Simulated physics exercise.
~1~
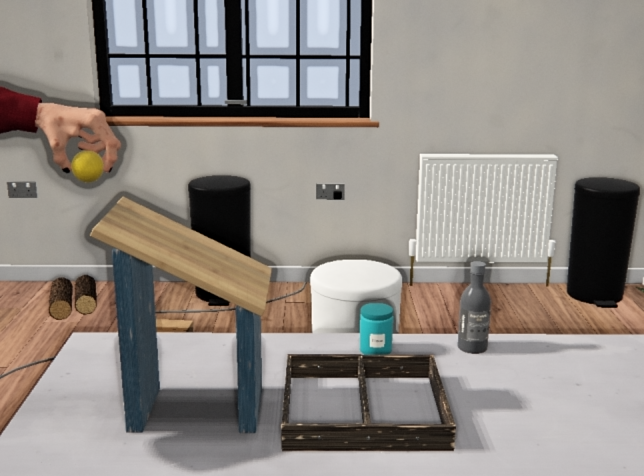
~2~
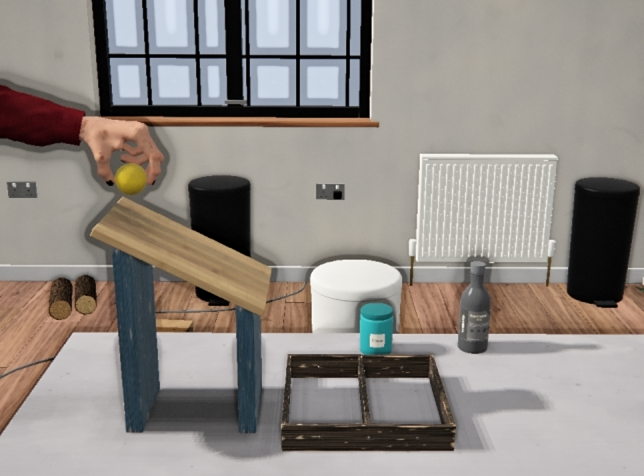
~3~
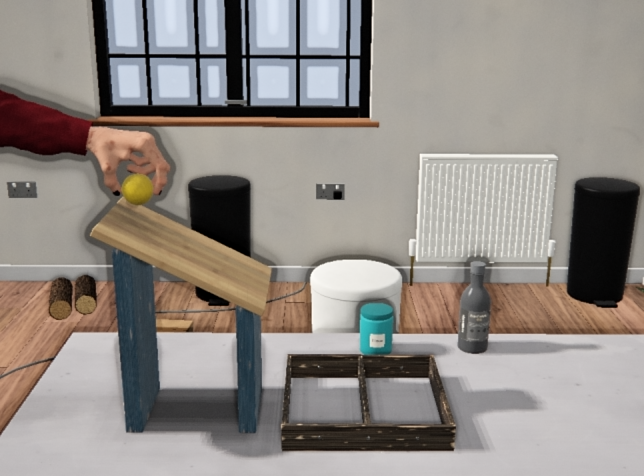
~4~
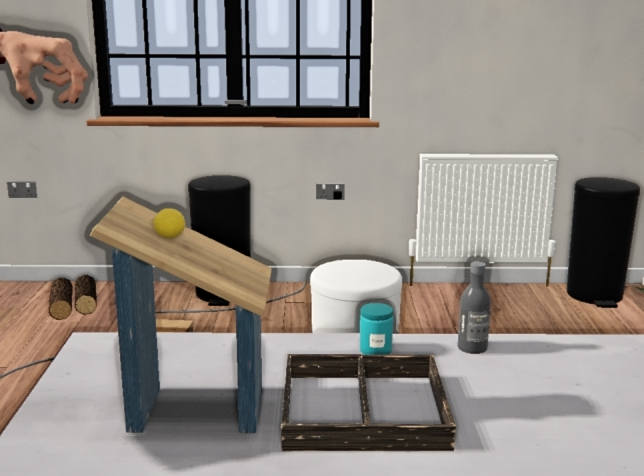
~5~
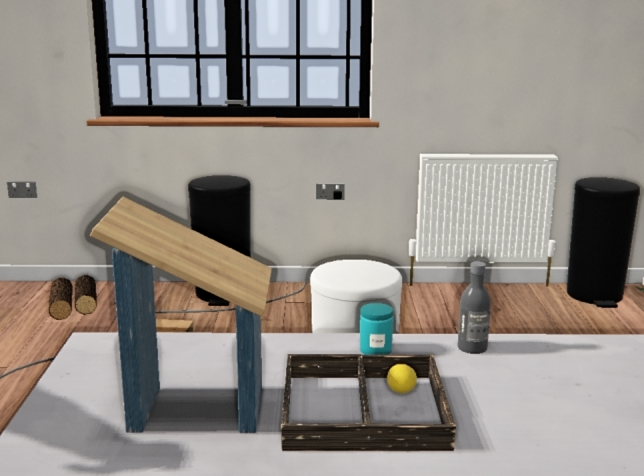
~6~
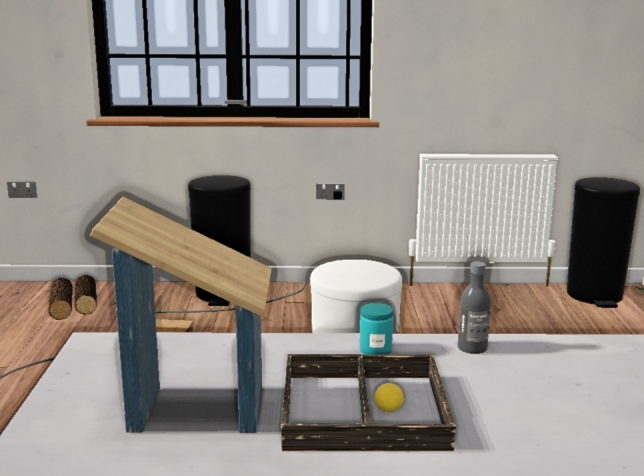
A yellow lemon, held by a hand in a dark red sleeve, hangs above a sloping wooden board on blue legs, at the left of a pale grey table seen from the front and slightly above. To the right of the board sits a dark wooden tray with two bays, with a turquoise jar and a grey bottle behind it. The hand carries the lemon right and lowers it to the top of the board, then lets go and draws back left. The lemon travels down the slope and reaches the tray's farther bay. It shifts slightly left and ends there, while the jar and bottle stay put.
